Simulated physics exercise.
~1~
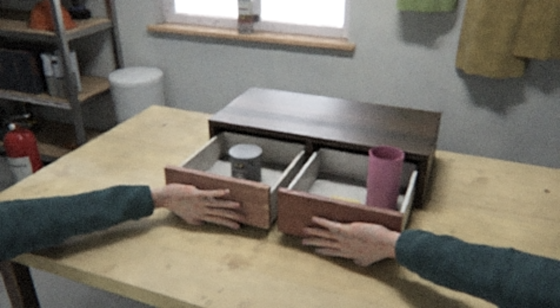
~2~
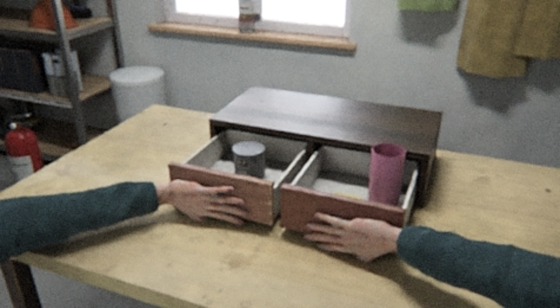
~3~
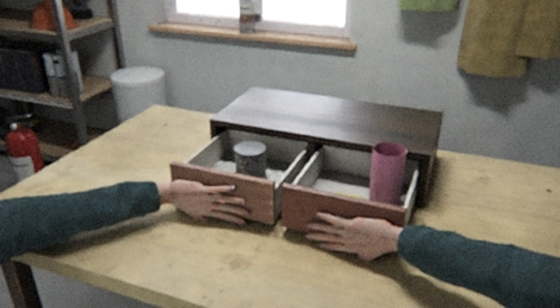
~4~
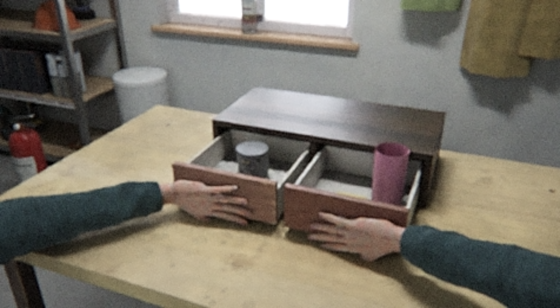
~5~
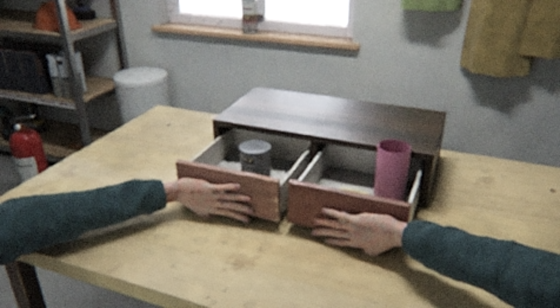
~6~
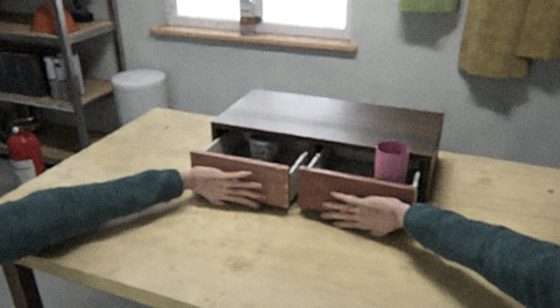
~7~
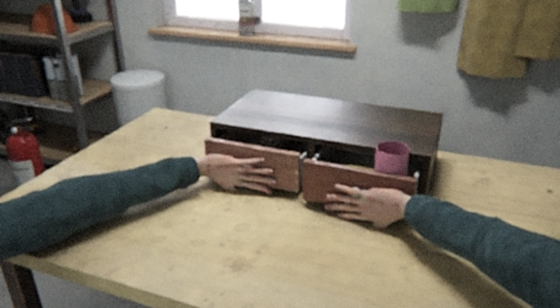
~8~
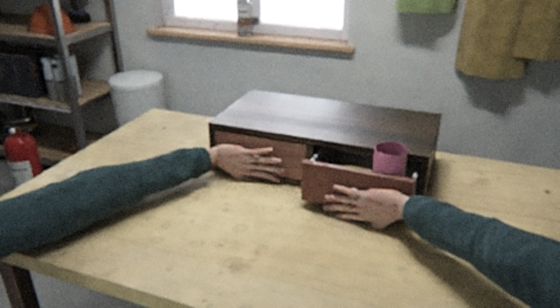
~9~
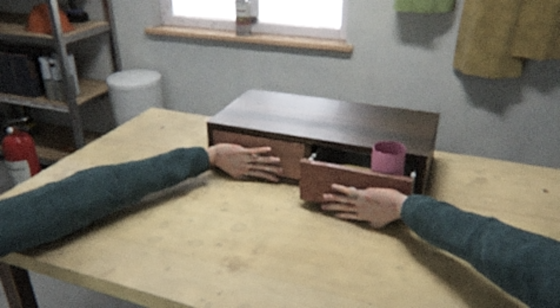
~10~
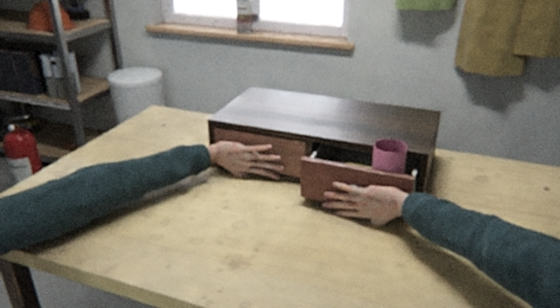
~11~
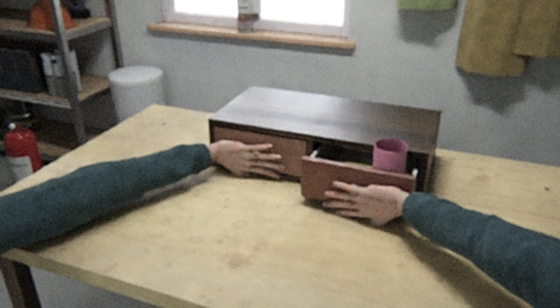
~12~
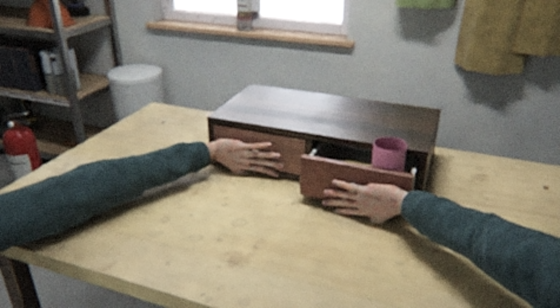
The clip opens on a small dark chest on a wooden table, its two drawers pulled out, with a grey pot in the left one and a taller upright object in the right. Two hands in dark green sleeves rest against the drawer fronts, and at first almost nothing moves. Then both hands push, and the drawers slide inward together. The right drawer stops partway while the left keeps going, hiding the pot. At the end the left drawer is flush and the right one stays ajar, the upright object still showing above its front.
